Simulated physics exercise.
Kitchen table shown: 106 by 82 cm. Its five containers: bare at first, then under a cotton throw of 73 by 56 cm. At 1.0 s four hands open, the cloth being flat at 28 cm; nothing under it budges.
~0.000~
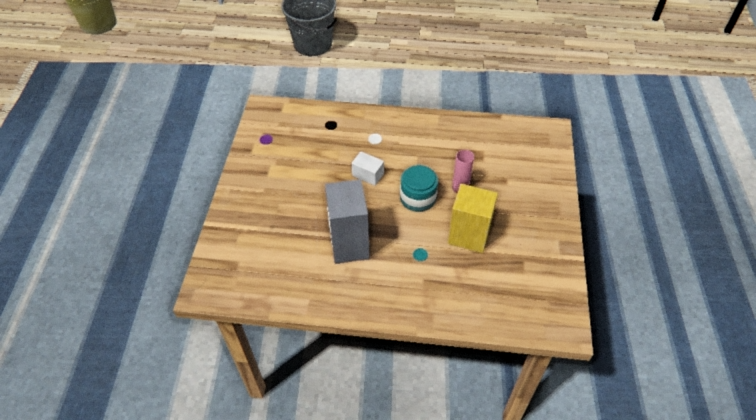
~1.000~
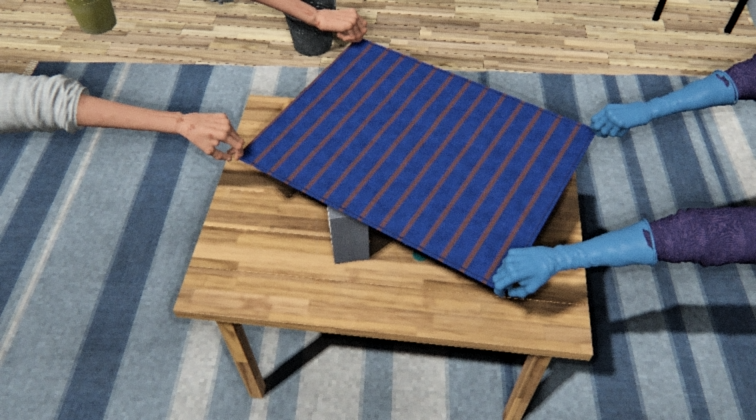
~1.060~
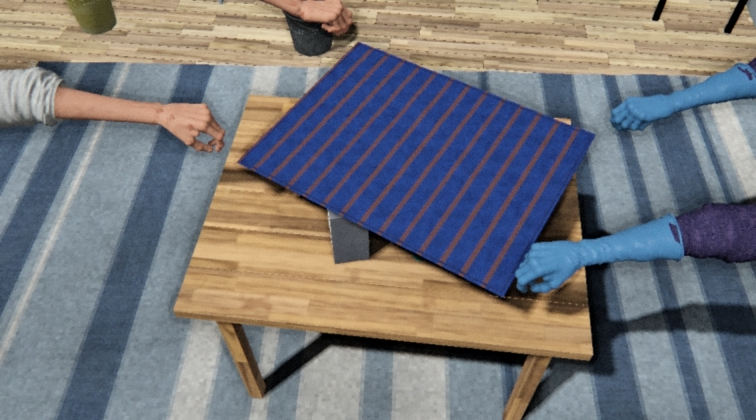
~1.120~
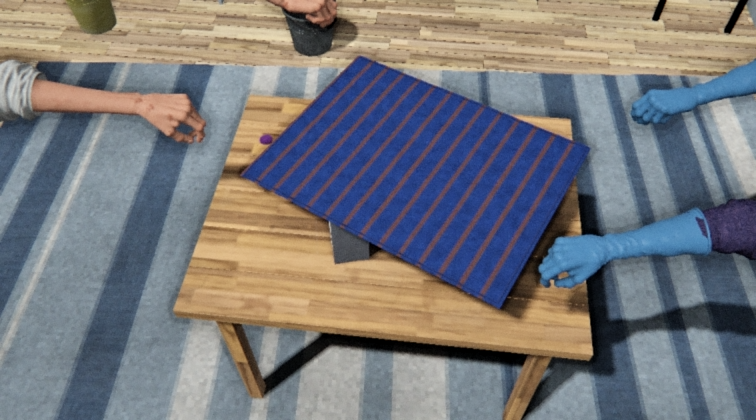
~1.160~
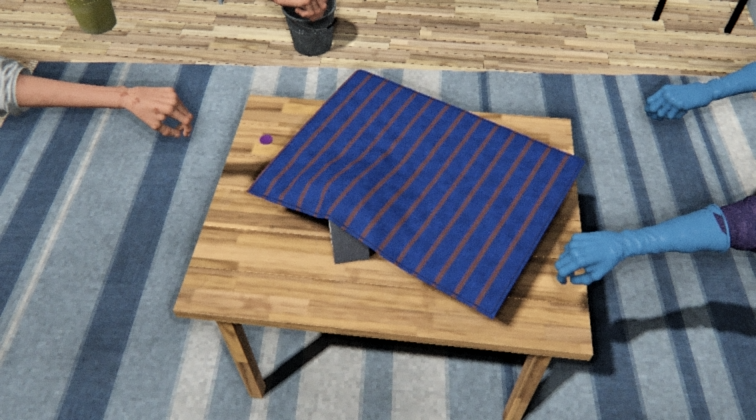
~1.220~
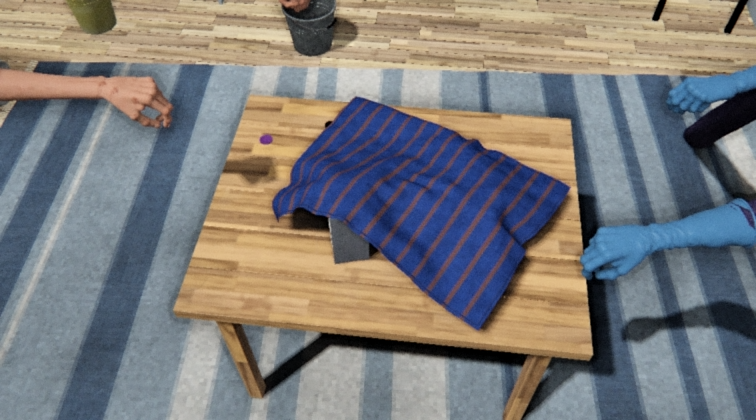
In the video, two pairs of hands, one bare and one blue, stretch a striped blue cloth over objects on a wooden table, then release it and draw back as it sinks, draping and creasing over the items beneath.
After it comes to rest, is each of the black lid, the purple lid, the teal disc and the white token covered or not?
Result: Black lid stays uncovered, purple lid remains in the open, teal disc ends under the cloth, white token gets covered.
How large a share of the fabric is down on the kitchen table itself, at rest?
Around 15 percent.
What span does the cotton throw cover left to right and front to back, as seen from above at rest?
74 cm by 66 cm, more or less.
After 1.4 s, 10 % of it is down, spanning 68 by 68 cm, above white token, teal disc.
After 1.6 s, 10 % of it is down, spanning 74 by 67 cm, above white token, teal disc.
After 1.7 s, 15 % of it is down, spanning 73 by 67 cm, above white token, teal disc.
After 1.9 s, 15 % of it is down, spanning 73 by 67 cm, above white token, teal disc.
After 2.7 s, 15 % of it is down, spanning 74 by 67 cm, above white token, teal disc.
